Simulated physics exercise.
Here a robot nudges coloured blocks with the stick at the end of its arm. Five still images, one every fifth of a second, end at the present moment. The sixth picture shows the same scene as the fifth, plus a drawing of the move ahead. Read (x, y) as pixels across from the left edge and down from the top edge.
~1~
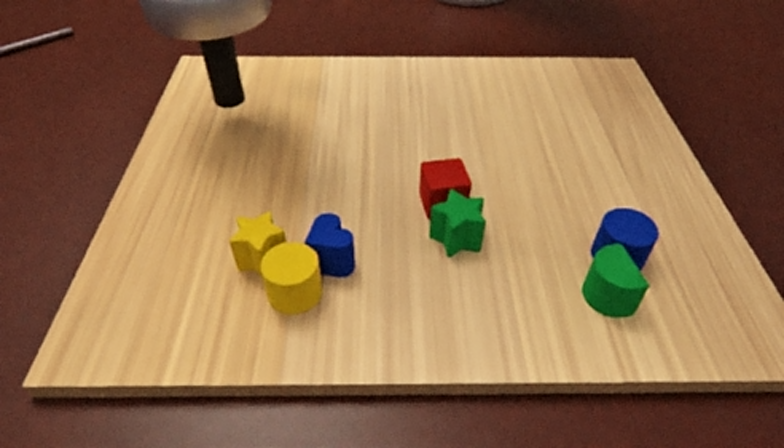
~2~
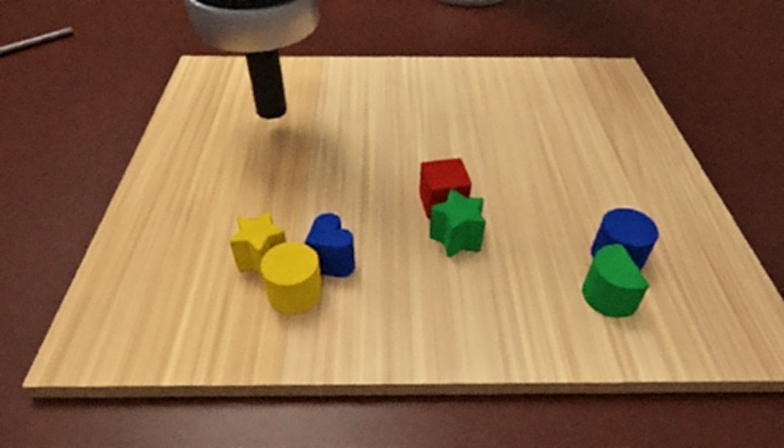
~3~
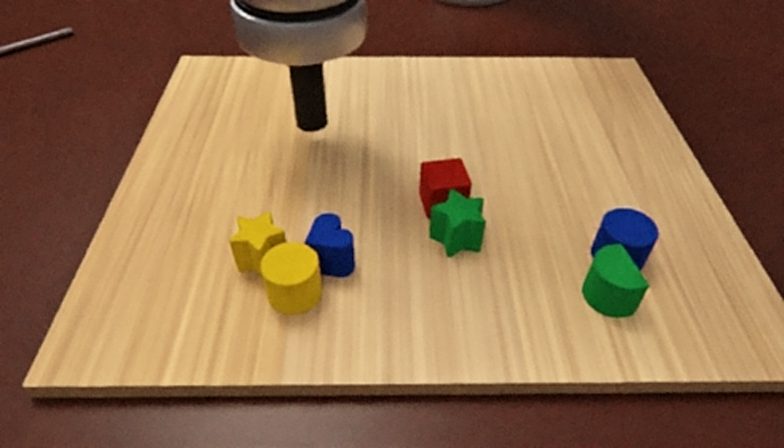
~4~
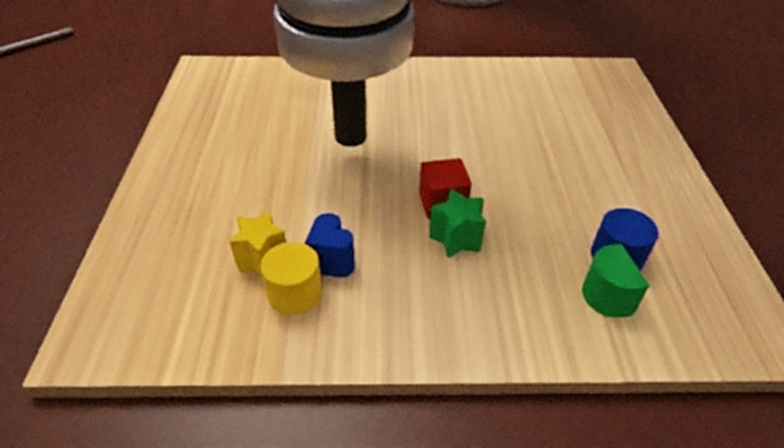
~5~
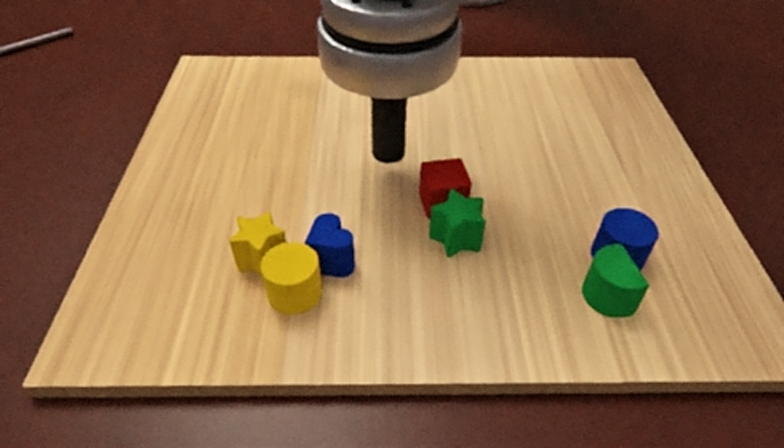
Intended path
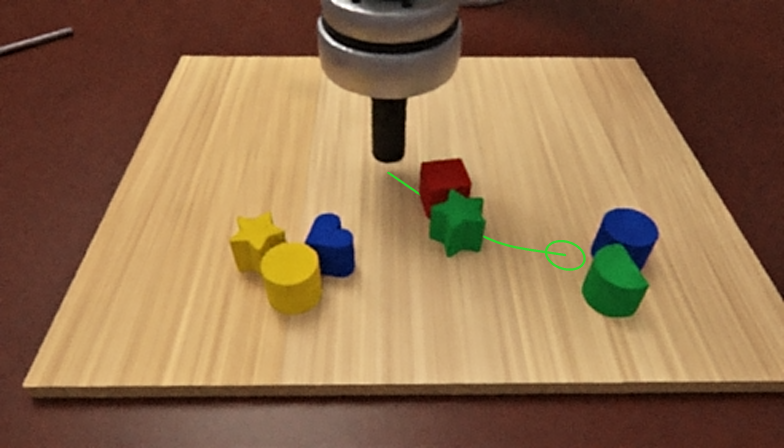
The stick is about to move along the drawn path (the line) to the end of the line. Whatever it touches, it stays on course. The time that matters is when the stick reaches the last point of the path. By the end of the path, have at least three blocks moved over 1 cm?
Answer: No.
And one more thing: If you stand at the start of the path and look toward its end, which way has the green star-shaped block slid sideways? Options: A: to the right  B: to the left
I'll go with A - to the right.
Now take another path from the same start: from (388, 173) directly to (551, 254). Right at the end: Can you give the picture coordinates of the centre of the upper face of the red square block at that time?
The answer is (603, 220).
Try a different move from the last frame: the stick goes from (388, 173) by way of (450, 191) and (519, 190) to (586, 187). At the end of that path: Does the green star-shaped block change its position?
That would be a yes.
The drawn path runs from (388, 173) via (436, 205) and (492, 240), ending at (565, 255).
The first path, step by step. One third of the way, stick at (438, 186); red square block at (485, 188), turned 20° anticlockwise; green star-shaped block at (479, 221), turned 60° clockwise.
Two thirds of the way, stick at (497, 221); red square block at (536, 199), turned 95° anticlockwise; green star-shaped block at (497, 239).
At the end, stick at (572, 236); red square block at (572, 195), turned 155° anticlockwise; green star-shaped block at (504, 242), turned 155° clockwise; green half-round block not moved; blue circle not moved.
